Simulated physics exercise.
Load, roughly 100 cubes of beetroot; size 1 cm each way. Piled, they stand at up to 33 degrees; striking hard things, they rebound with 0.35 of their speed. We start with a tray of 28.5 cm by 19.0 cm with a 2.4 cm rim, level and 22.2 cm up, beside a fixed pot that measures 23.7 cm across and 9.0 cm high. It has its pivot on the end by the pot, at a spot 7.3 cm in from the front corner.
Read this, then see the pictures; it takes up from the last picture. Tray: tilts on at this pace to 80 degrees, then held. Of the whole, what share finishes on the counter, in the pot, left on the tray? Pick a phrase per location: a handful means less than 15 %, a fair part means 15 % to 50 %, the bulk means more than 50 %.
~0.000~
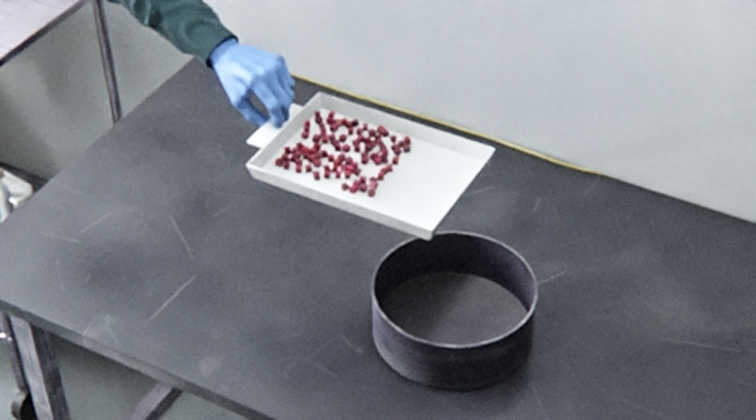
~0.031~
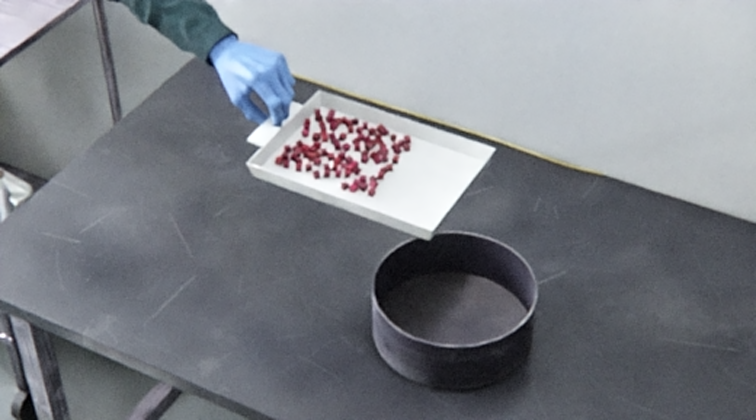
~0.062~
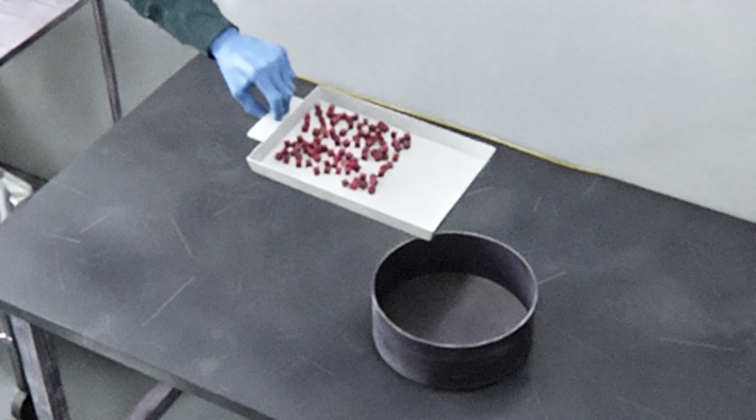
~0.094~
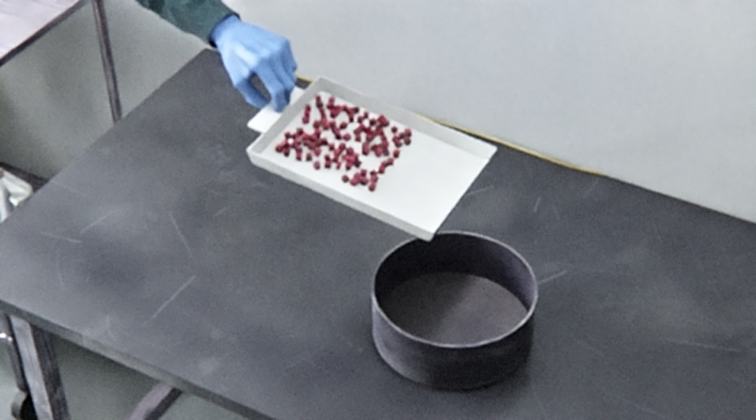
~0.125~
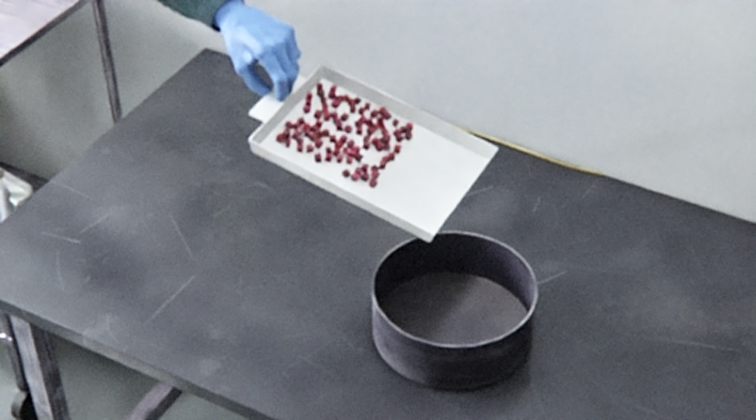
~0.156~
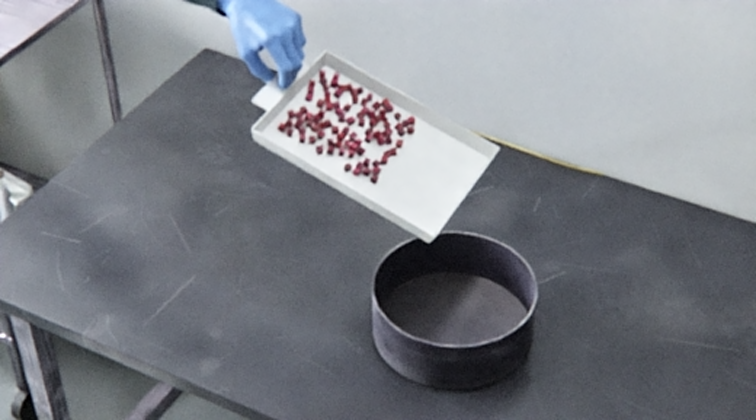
Counter: A fair part, pot: The bulk, tray: A handful.
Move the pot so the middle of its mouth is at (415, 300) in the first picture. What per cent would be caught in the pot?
Roughly 40 per cent.
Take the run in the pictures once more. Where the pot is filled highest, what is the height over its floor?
Top level: Approx. 2.0 cm.
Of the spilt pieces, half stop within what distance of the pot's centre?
About 50 cm from the centre.
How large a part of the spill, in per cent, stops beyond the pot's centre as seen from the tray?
I reckon around 100 per cent.
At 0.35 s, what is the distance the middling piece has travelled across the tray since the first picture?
By then it sits near 0 cm from where it began.
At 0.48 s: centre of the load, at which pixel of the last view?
Somewhere about (430, 126) in the last view.
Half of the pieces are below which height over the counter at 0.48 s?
Some 36 cm above the counter.
After 0.35 s, tilt 49 degrees; the tray holds 100 %, the pot 0 %.
After 0.48 s, tilt 71 degrees; the tray holds 100 %, the pot 0 %.
Then, at 0.74 s, tilt 80 degrees; the tray holds 5 %, the pot 60 %.
At rest (2.1 s), counter 30 %, pot 70 %, tray 0 %.
